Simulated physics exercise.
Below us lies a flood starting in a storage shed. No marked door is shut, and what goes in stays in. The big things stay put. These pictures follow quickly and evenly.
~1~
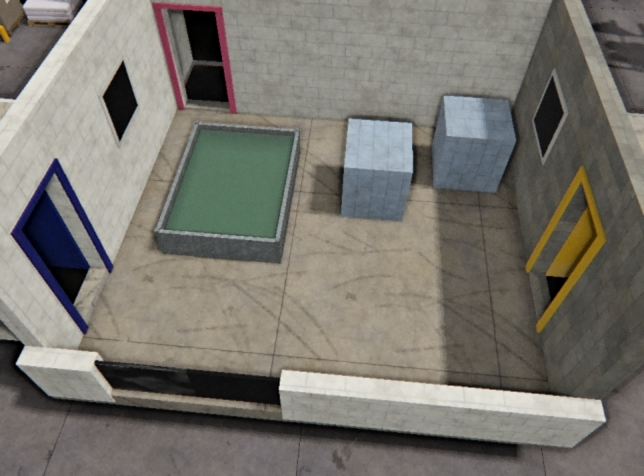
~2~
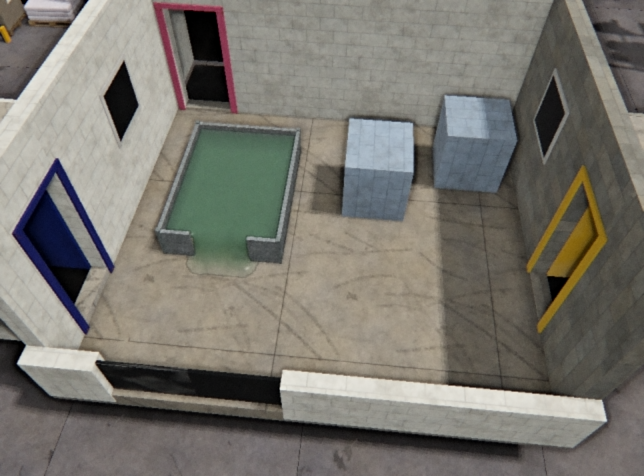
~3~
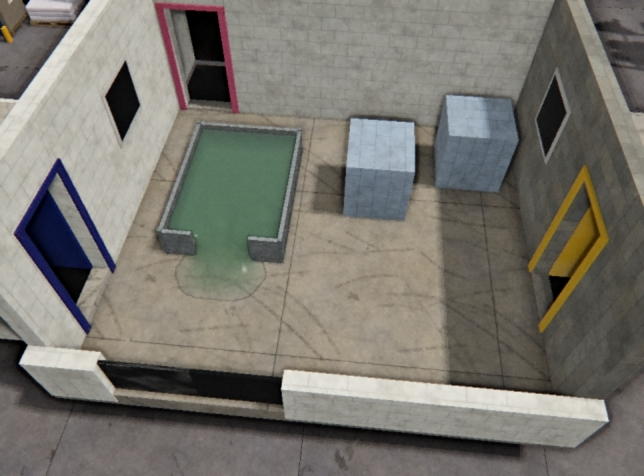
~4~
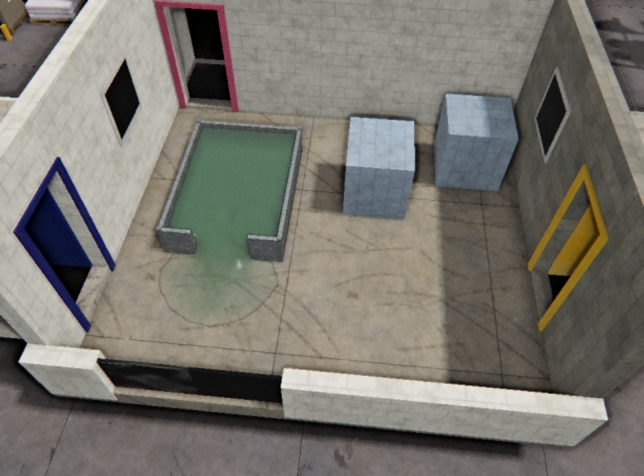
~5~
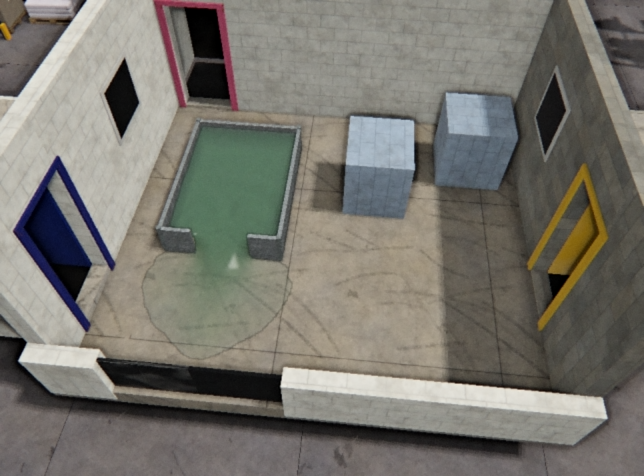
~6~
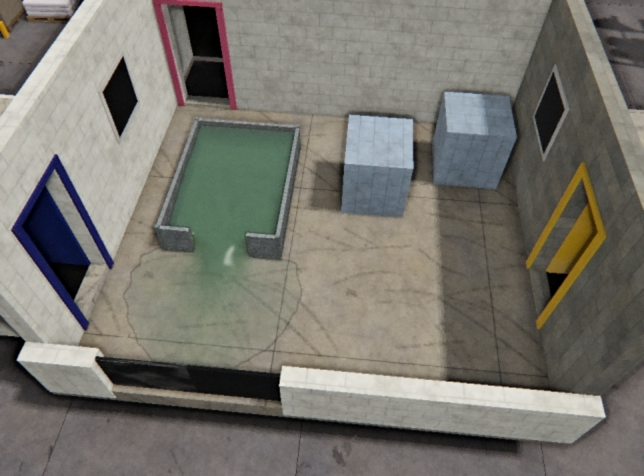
A roofless storage shed with pale block walls and a stained concrete floor is seen from high above its low front wall. A grey-rimmed tank of green water sits left of centre, with two pale blue blocks to its right, a blue doorway at left, a pink one behind and a yellow one at right. A gap opens in the tank's near side, and water pours out, spreading across the floor in a widening, thin, rounded sheet.
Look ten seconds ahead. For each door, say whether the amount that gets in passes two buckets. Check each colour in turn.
Blue door: No, yellow door: Yes, pink door: Yes.
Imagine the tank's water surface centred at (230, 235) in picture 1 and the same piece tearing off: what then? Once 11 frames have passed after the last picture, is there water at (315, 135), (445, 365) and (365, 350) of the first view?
First spot stays unwetted, second spot gets drenched, third spot gets drenched.
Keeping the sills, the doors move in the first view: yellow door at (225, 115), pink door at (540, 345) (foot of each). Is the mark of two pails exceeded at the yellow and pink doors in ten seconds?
Yellow: Comes in high; pink: Comes in high.
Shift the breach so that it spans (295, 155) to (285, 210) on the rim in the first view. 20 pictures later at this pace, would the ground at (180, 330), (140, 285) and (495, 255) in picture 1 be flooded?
Point one not reached; point two not reached; point three reached.
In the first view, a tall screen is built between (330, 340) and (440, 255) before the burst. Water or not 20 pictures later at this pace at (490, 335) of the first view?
Submerged.
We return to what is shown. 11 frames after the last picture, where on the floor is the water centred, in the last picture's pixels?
(228, 242).
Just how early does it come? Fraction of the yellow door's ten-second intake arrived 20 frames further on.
Some 0 per cent.
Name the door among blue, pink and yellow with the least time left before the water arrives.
Answer: The blue door.
A moment on, water covers 20 % of the floor; the blue door wet at the sill, nothing in, the yellow door not reached, the pink door not reached.
Next, water covers 25 % of the floor; the blue door wet at the sill, nothing in, the yellow door not reached, the pink door not reached.
Then, water covers 40 % of the floor; the blue door wet at the sill, nothing in, the yellow door not reached, the pink door not reached.
Later, water covers 65 % of the floor; the blue door wet at the sill, nothing in, the yellow door under two buckets in, the pink door over two buckets in.
In the end, water covers 90 % of the floor; the blue door wet at the sill, nothing in, the yellow door over two buckets in, the pink door over two buckets in.
